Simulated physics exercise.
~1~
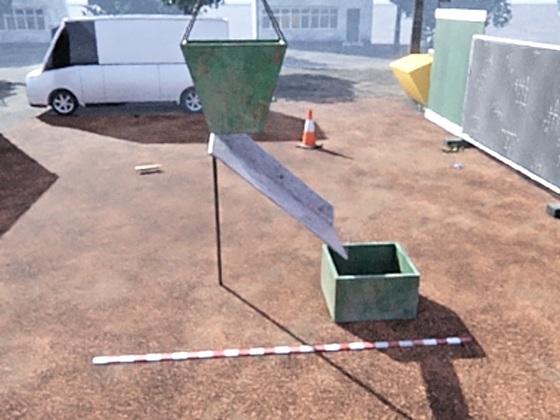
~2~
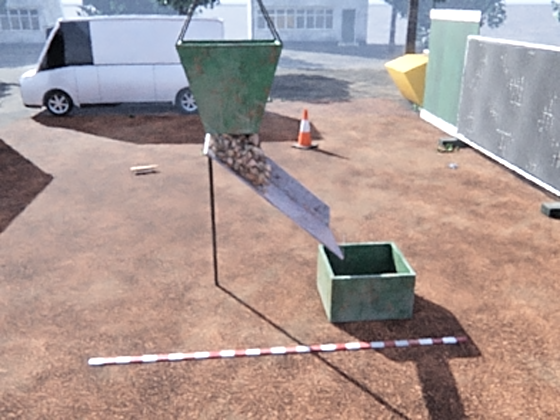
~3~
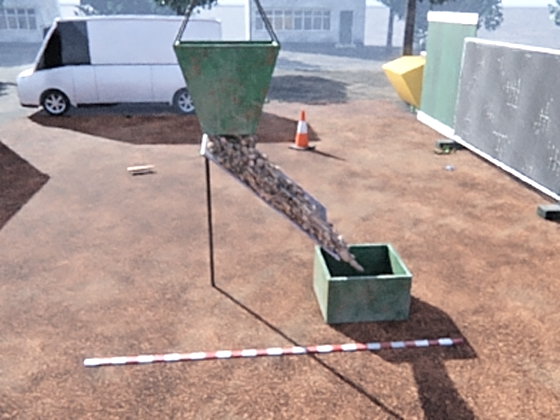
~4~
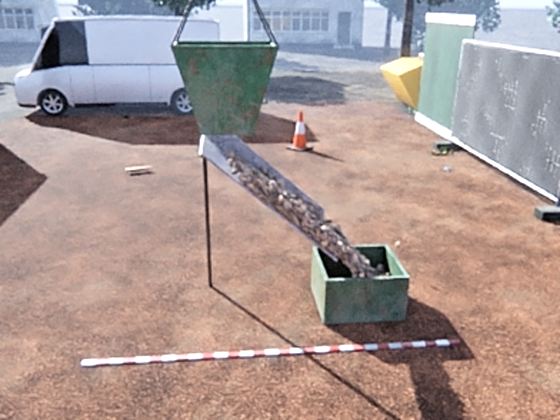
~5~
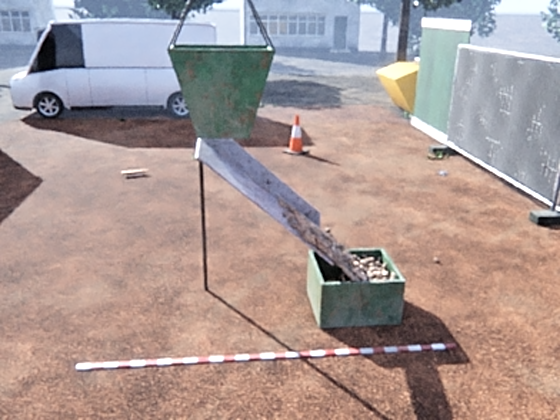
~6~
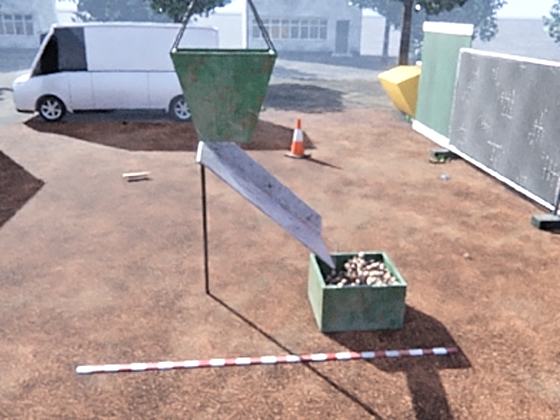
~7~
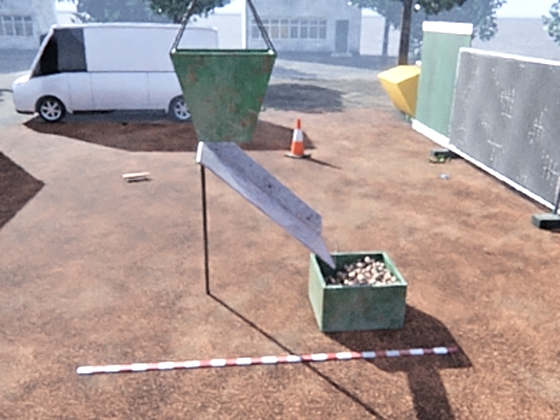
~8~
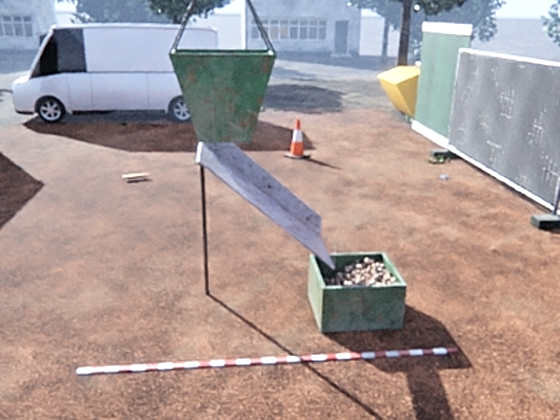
The footage shows a green skip hanging still above a sloping steel chute in a yard with a parked white van. Stones drop from its bottom, slide down the chute to the right and pour into a green bin, where they all end up, leaving the chute clear.
